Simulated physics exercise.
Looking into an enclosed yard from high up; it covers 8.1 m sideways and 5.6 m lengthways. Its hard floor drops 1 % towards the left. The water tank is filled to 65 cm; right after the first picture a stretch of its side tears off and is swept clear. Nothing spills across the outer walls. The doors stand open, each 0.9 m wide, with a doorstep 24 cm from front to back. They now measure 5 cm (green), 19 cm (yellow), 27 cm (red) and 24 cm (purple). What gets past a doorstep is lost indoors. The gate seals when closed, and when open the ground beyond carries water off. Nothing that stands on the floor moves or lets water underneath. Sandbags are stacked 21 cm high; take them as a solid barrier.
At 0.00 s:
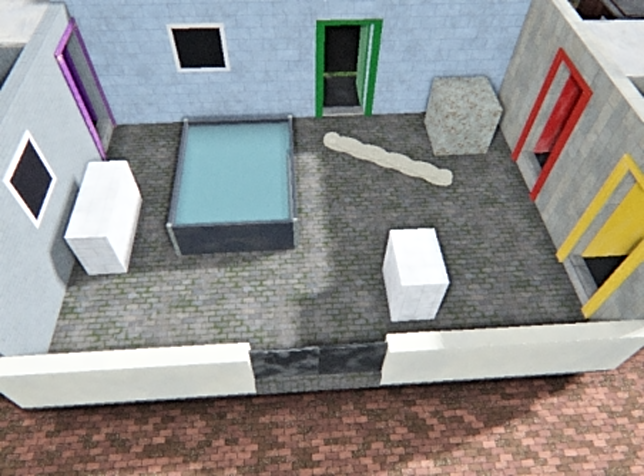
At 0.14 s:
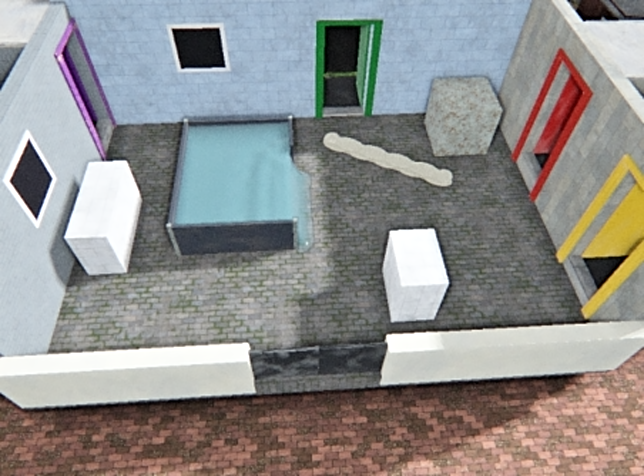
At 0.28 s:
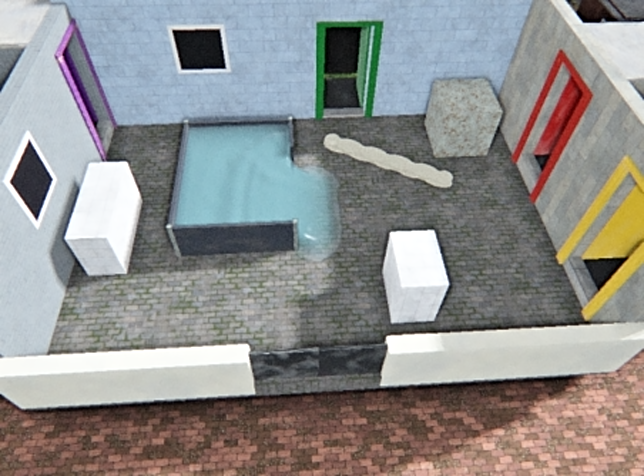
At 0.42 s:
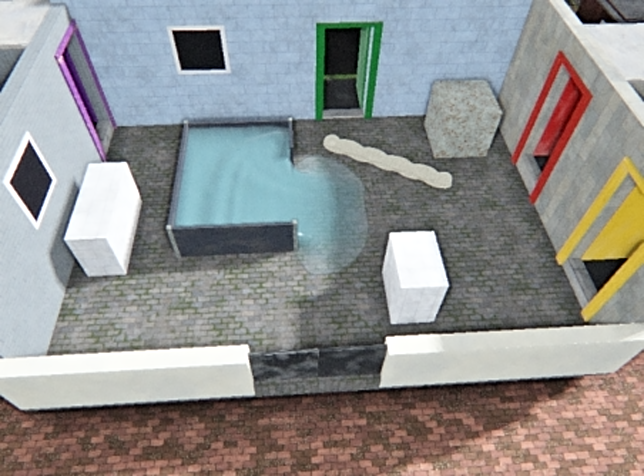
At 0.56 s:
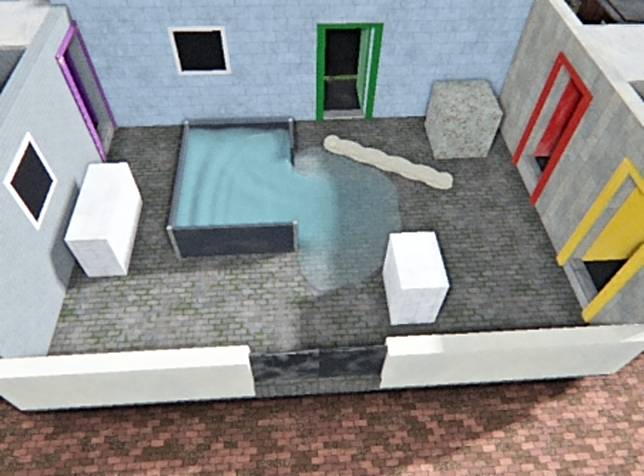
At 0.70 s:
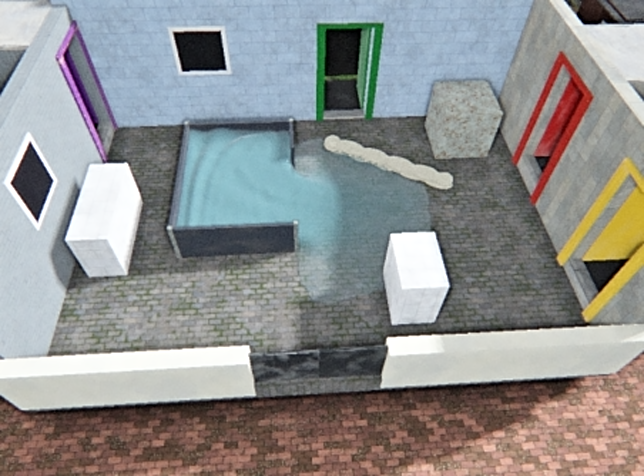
The clip opens on a walled, paved yard seen from above, with still water filling a dark-sided tank near the blue wall. Part of the tank's right side vanishes, and water pours out, spreading rightward across the paving in a widening, thinning sheet that reaches the sandbags and a white block.
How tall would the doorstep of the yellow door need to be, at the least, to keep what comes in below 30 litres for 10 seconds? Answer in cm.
Some 21 cm above the ground.
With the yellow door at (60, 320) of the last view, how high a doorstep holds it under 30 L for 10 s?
Roughly 12.0 cm.
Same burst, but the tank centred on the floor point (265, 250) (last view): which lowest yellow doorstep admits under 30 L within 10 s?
About 14.5 cm.
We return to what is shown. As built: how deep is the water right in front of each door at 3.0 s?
Depths in cm: Green 1, yellow 26, red 16, purple 0.
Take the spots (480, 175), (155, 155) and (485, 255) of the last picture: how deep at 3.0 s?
About 4, 0 and 13 cm.
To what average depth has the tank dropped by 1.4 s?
Some 41 cm.
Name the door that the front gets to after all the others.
The purple one.
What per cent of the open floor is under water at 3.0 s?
Some 45 per cent of it.
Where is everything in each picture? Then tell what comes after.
The first frame shows still water, 65 cm deep, in the water tank at (236, 170); the yellow door at (602, 248) is dry.
In the second frame, the gap is at (292, 201), the front 0.3 m out at (310, 239); the back of the water tank holds 65 cm.
In the third frame, water pours out at (293, 203) and has run 0.8 m, to (335, 189); about 12 cm deep outside, 65 cm at the back.
In the fourth frame, the front is at (361, 195), 1.3 m from the gap at (292, 204); 2.8 m2 of floor is wet, 65 cm left at the back.
In the fifth frame, the gap is at (293, 205), the front 1.9 m out at (395, 202); the back of the water tank holds 60 cm.
In the sixth frame, water pours out at (293, 205) and has run 2.4 m, to (425, 203); about 7 cm deep outside, 55 cm at the back; 2.5 m in a straight line remain to the yellow door at (603, 251).
After 1.4 s water covers 30 % of the floor, deepest (32 cm) near (303, 231); it has not reached the yellow door.
After 3.0 s water covers 45 % of the floor, deepest (42 cm) near (586, 339); 26 cm at the yellow door, 18 litres in over its 19 cm doorstep.
After 10.0 s water covers 95 % of the floor, deepest (18 cm) near (160, 126); 6 cm at the yellow door, 43 litres in over its 19 cm doorstep.
At the yellow door as built, the water arrived by 1.9 s and peaked near 27 cm at 2.4 s.
Run again over the same 10 s with other heights there, 44 litres in over 19 cm, 7 litres over 25.5 cm. The limit of 30 litres is kept from about 21 cm up.
